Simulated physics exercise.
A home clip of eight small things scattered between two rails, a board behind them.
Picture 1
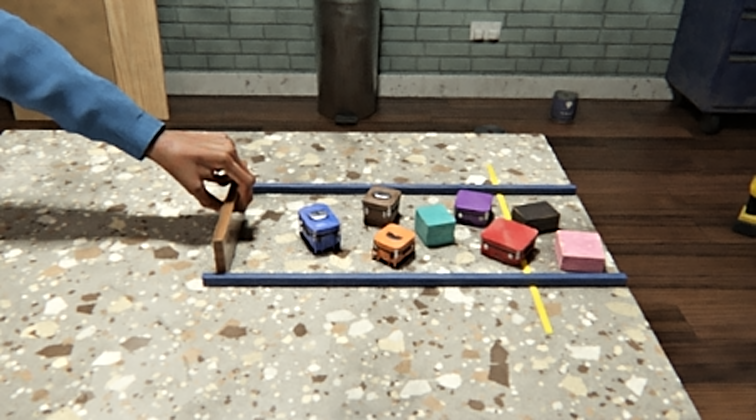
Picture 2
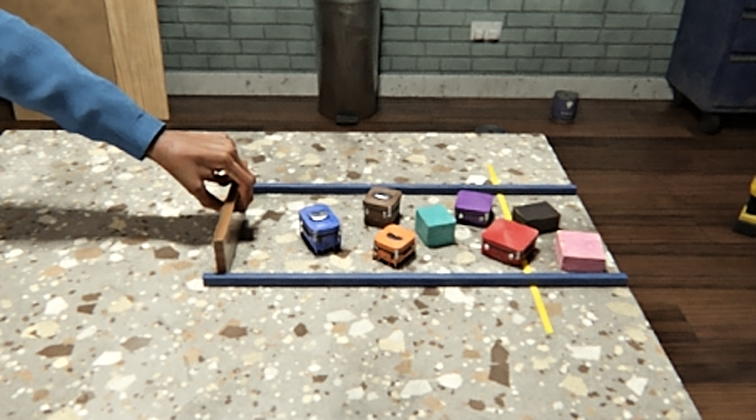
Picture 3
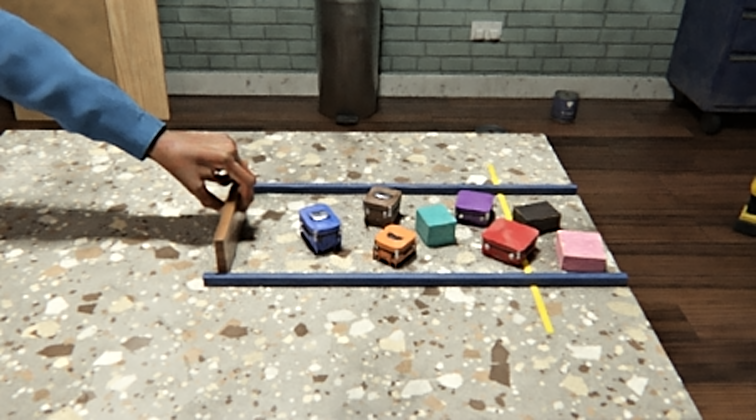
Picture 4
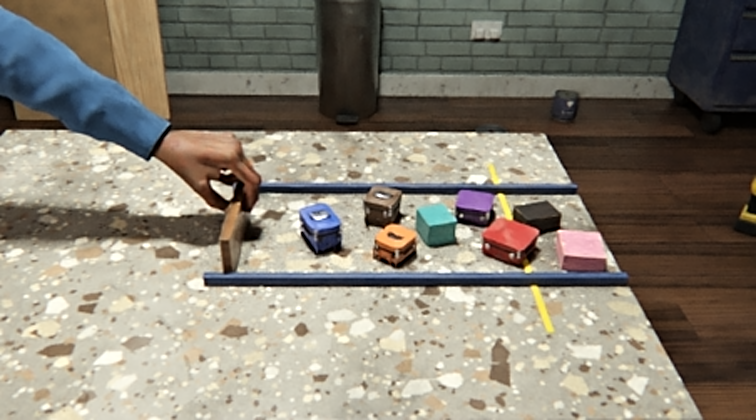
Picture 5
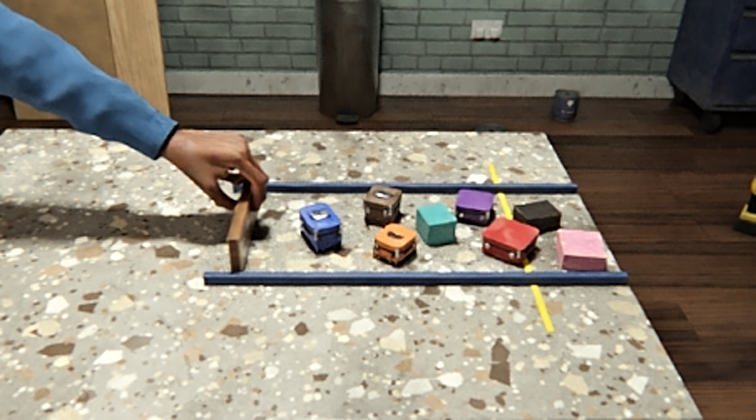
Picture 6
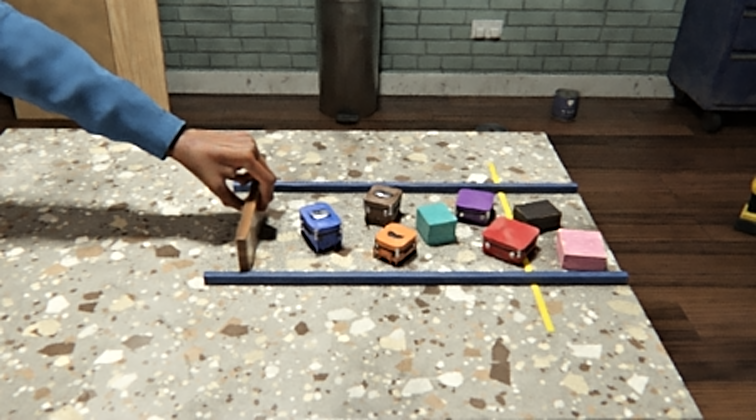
A hand holding a wooden board slides it slightly right between two blue rails, behind small colourful cases and blocks that stay still.
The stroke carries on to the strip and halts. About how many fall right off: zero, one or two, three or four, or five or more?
Outcome: The number that fall off is one or two.
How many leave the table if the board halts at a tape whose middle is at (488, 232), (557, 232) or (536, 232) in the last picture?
In that order 0, 4 and 2.
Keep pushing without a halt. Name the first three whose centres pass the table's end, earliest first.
The order is the pink block, then the black block, then the red case.
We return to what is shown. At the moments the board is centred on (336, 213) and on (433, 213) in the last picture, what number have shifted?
The counts are 1 and 6.
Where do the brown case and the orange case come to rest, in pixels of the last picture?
About (524, 203), and the other about (547, 260).
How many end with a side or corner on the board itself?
3 of them.
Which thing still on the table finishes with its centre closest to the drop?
Foremost is the black block.
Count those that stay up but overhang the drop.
That would be 1.
Soon after, none off yet; pink block at rest near (581, 250); black block at rest near (537, 216); red case at rest near (510, 241).
After that, none off yet; pink block at rest near (581, 250); black block at rest near (537, 216); red case moving near (520, 243).
In the end, the number that fall off is one or two; gone, pink block.
